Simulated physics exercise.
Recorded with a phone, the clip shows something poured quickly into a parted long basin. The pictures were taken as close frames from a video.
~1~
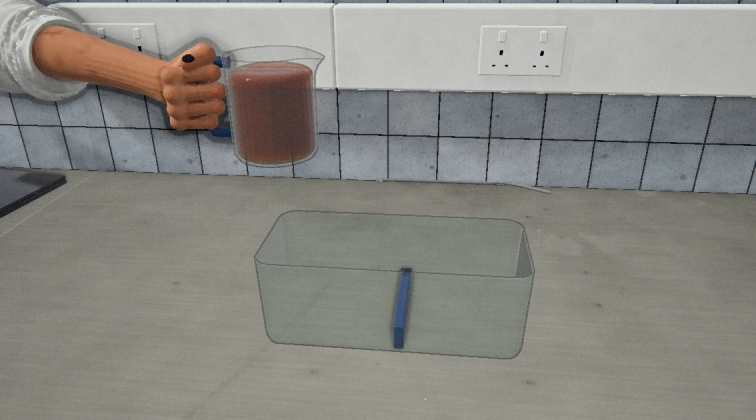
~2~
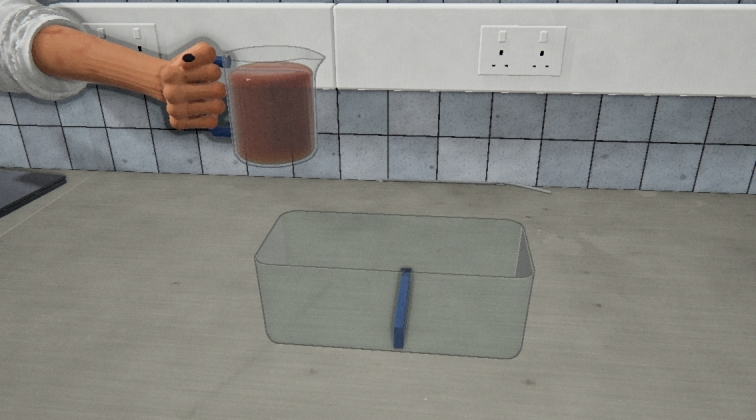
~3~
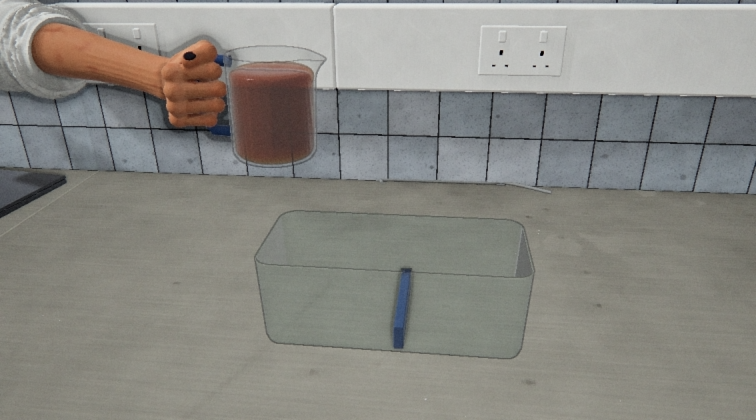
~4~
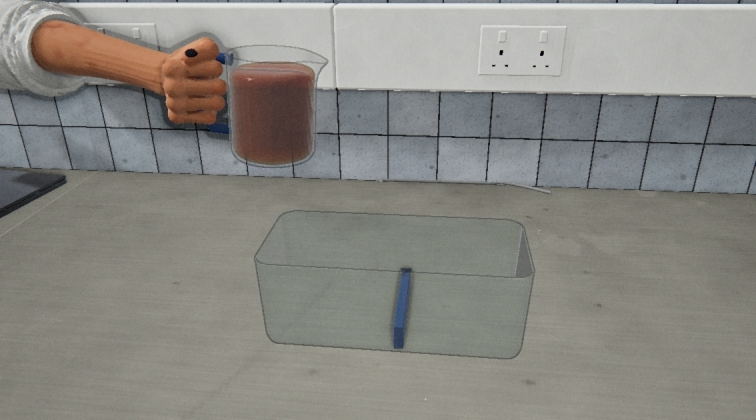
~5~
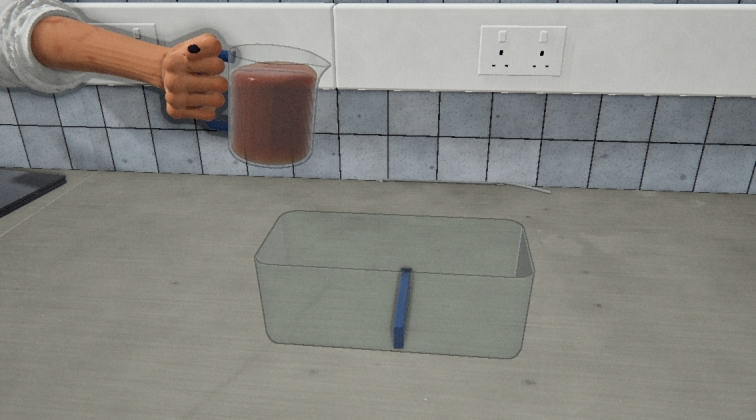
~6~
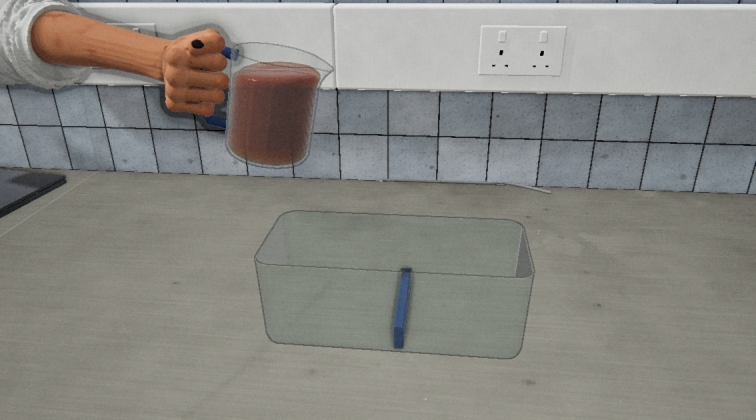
On a kitchen counter, a hand at the left held a clear jug of reddish-brown tea above an empty see-through basin with a blue divider, then tilted the jug slightly to the right.
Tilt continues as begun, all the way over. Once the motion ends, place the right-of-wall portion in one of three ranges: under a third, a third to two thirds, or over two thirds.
It falls in the range a third to two thirds.
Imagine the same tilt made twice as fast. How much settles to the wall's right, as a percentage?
It comes to near 35 per cent.
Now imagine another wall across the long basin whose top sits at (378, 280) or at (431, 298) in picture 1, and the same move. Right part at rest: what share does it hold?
Roughly 80 % and 10 %.
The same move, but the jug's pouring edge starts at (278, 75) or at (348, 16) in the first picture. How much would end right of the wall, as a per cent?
In order, some 10 and 85 percent.
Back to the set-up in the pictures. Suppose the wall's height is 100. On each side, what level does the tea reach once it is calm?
Once it is still, the left part shows 40 per cent and the right part 50.
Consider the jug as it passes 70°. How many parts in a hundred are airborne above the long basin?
Roughly 15 percent.
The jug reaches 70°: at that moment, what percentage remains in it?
Near 80 in a hundred still remains.
A moment on, the jug is tipped part way and 81 per cent is still to pour, 2 is left of the wall and 1 right of it.
Next, the jug is tipped right over and 26 per cent is still to pour, 16 is left of the wall and 33 right of it.
Then the jug is tipped right over and 2 per cent is still to pour, 45 is left of the wall and 47 right of it.
Later the jug is tipped right over and 0 per cent is still to pour, 49 is left of the wall and 49 right of it.
Finally, 49 per cent lies left of the wall, 49 right of it and 1 outside.
